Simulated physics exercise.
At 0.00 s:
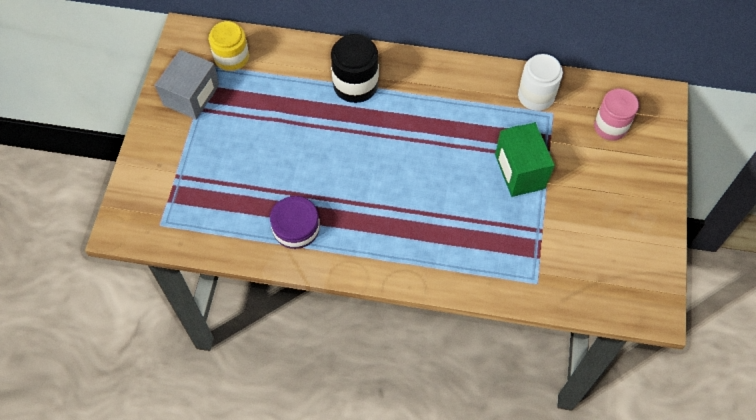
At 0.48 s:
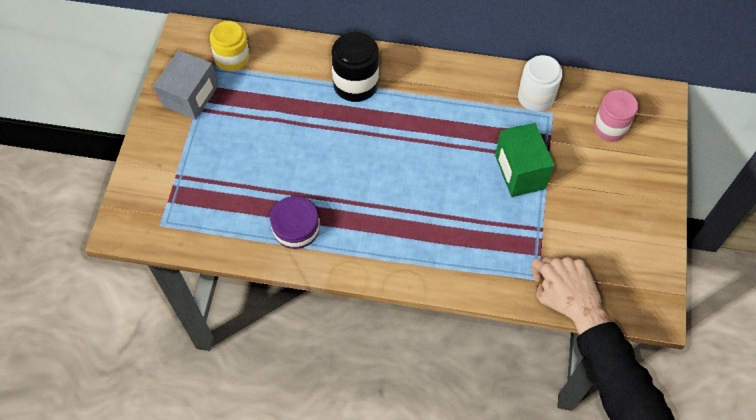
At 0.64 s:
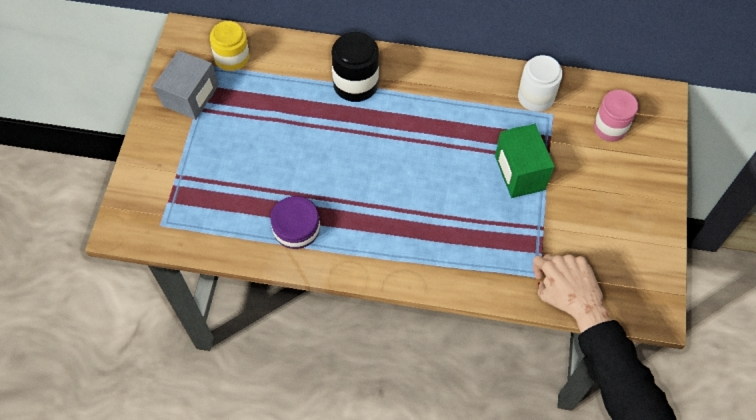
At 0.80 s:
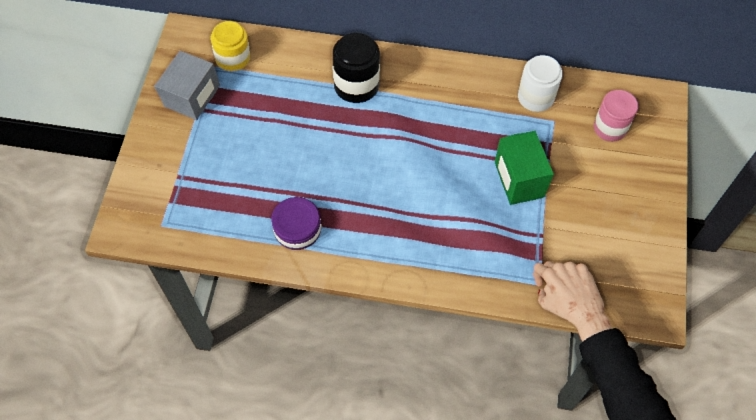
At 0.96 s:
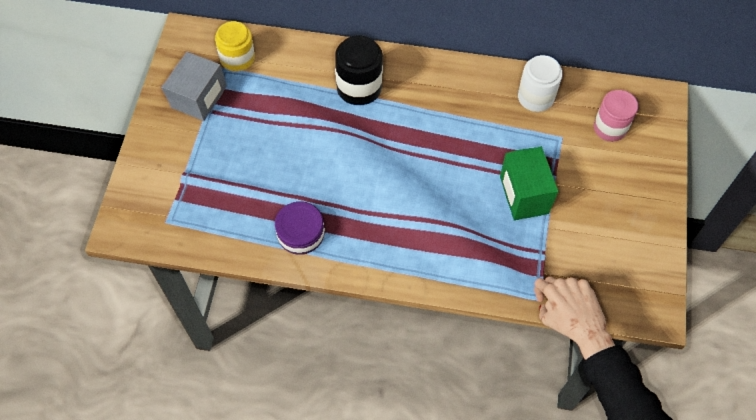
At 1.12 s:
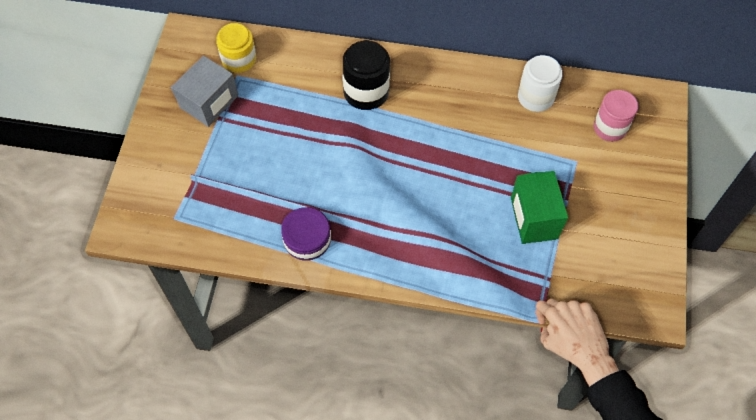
On a wooden side table, a striped blue cloth lies under some of the jars and boxes. A hand reaches in at the near right corner, pinches the hem and draws it toward the camera and slightly right, wrinkling the cloth as the green box, purple tin and grey box shift along.
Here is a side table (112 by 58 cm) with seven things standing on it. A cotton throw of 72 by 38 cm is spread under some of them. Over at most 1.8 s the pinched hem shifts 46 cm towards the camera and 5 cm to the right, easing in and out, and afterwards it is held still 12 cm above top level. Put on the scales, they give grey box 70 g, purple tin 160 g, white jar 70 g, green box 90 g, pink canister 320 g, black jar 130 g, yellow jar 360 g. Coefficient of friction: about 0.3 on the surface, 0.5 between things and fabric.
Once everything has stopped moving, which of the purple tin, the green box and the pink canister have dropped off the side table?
The purple tin fails to stay up, the green box fails to stay up, the pink canister never comes down.
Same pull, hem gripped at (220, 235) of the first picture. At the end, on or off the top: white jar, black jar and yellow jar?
Outcome: White jar keeps its place; black jar keeps its place; yellow jar keeps its place.
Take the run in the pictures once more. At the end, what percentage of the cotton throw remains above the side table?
I'd estimate close to 0 per cent.
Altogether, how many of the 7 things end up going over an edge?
Total: 2.
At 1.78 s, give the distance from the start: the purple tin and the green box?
The purple tin is about 20 cm off and the green box about 40 cm.
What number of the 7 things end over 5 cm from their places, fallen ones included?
It adds up to 3.
By 1.5 s, 85 % of the cotton throw is still over the top; green box 25 cm off its start, purple tin 10 cm off its start, grey box 11 cm off its start.
By 1.8 s, 60 % of the cotton throw is still over the top; green box 41 cm off its start, purple tin 20 cm off its start, grey box 20 cm off its start.
By 2.1 s, 25 % of the cotton throw is still over the top; green box over the edge, purple tin over the edge, grey box 23 cm off its start at (284, 119).
By 2.4 s, 15 % of the cotton throw is still over the top; green box over the edge, purple tin over the edge, grey box 23 cm off its start.
By 4.0 s, 0 % of the cotton throw is still over the top; green box over the edge, purple tin over the edge, pink canister 0 cm off its start at (621, 104), grey box 23 cm off its start at (284, 118).
